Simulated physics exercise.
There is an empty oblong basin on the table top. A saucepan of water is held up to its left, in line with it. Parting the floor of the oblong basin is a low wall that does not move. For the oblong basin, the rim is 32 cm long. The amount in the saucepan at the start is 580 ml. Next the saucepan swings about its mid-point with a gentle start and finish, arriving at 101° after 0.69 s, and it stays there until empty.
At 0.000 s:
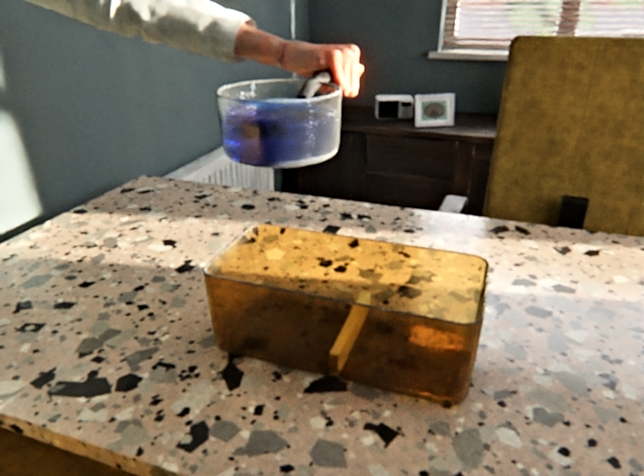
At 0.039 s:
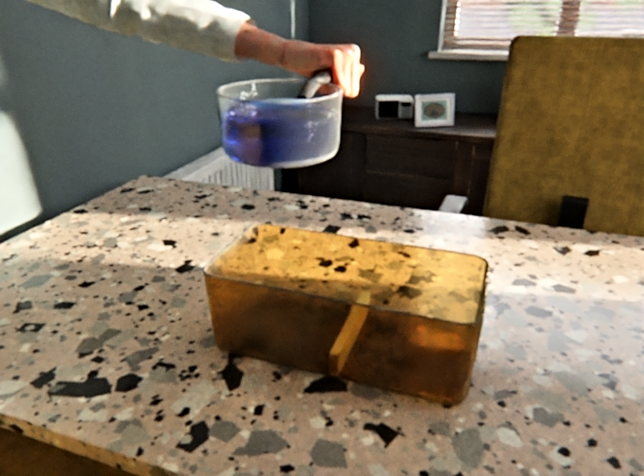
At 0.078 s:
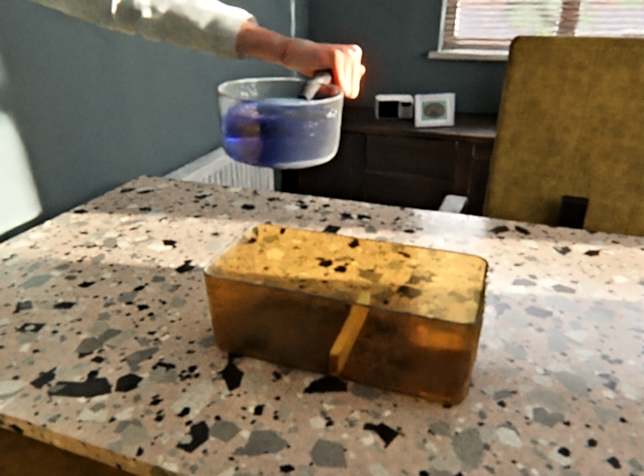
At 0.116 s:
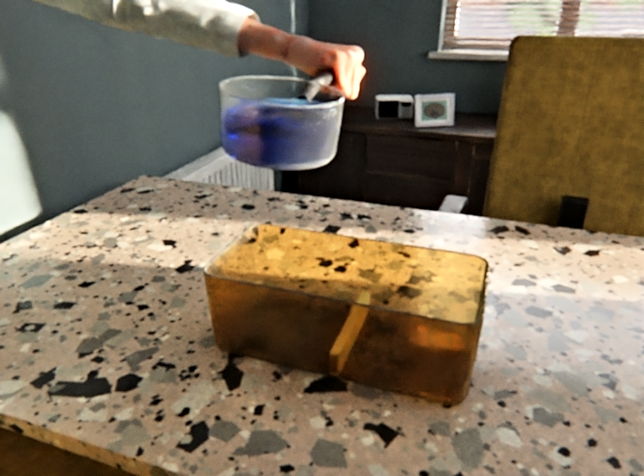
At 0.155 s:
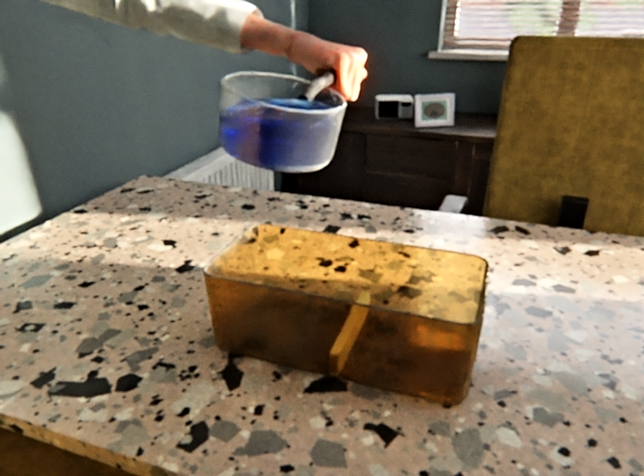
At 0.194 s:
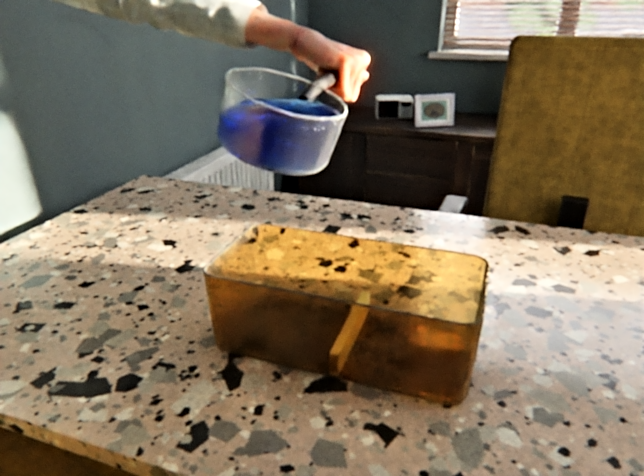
A hand held a clear saucepan of blue water above a speckled table, to the left of an empty amber basin with a low dividing wall, then gradually tilted the pan to the right.
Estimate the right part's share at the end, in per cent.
Roughly 85 per cent is in the right part.
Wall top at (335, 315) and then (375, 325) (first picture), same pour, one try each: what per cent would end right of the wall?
In order, 90 and 55 per cent.
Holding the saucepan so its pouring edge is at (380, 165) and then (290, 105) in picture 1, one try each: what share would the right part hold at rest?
Roughly 90 per cent the first time and 30 per cent the second.
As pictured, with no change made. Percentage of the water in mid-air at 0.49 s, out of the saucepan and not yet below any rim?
Roughly 48 percent.
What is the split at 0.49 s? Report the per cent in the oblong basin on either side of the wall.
Lab note: Left near 0 %, right near 6.
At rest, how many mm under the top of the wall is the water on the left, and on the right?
The left side gives some 28 mm, the right side some 8 mm.
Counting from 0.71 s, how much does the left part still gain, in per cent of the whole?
It comes to about 7 per cent.
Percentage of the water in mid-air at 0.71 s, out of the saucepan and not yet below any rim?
About 14 percent.
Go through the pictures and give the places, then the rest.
Tilt 0°; pouring edge (337, 95); surface from (232, 106) to (336, 113); the oblong basin's rim runs from (229, 247) to (486, 290); the wall's top is at (352, 321), in the first picture.
Tilt 1°; pouring edge (337, 96); surface from (232, 105) to (336, 113), in the second picture.
Tilt 3°; pouring edge (338, 99); surface from (232, 105) to (337, 114), in the third picture.
Tilt 7°; pouring edge (340, 103); surface from (233, 105) to (338, 115), in the fourth picture.
Tilt 12°; pouring edge (341, 109); surface from (233, 104) to (339, 116), in the fifth picture.
Tilt 18°; pouring edge (343, 117); surface from (233, 105) to (341, 117), in the sixth picture.
After 0.49 s the tilt is 82° and 46 per cent is still to pour, 0 is left of the wall and 6 right of it.
After 0.71 s the tilt is 101° and 10 per cent is still to pour, 7 is left of the wall and 70 right of it.
After 0.94 s the tilt is 101° and 1 per cent is still to pour, 12 is left of the wall and 82 right of it.
After 1.19 s the tilt is 101° and 0 per cent is still to pour, 13 is left of the wall and 85 right of it.
In the end 13 per cent lies left of the wall, 85 right of it and 2 outside.
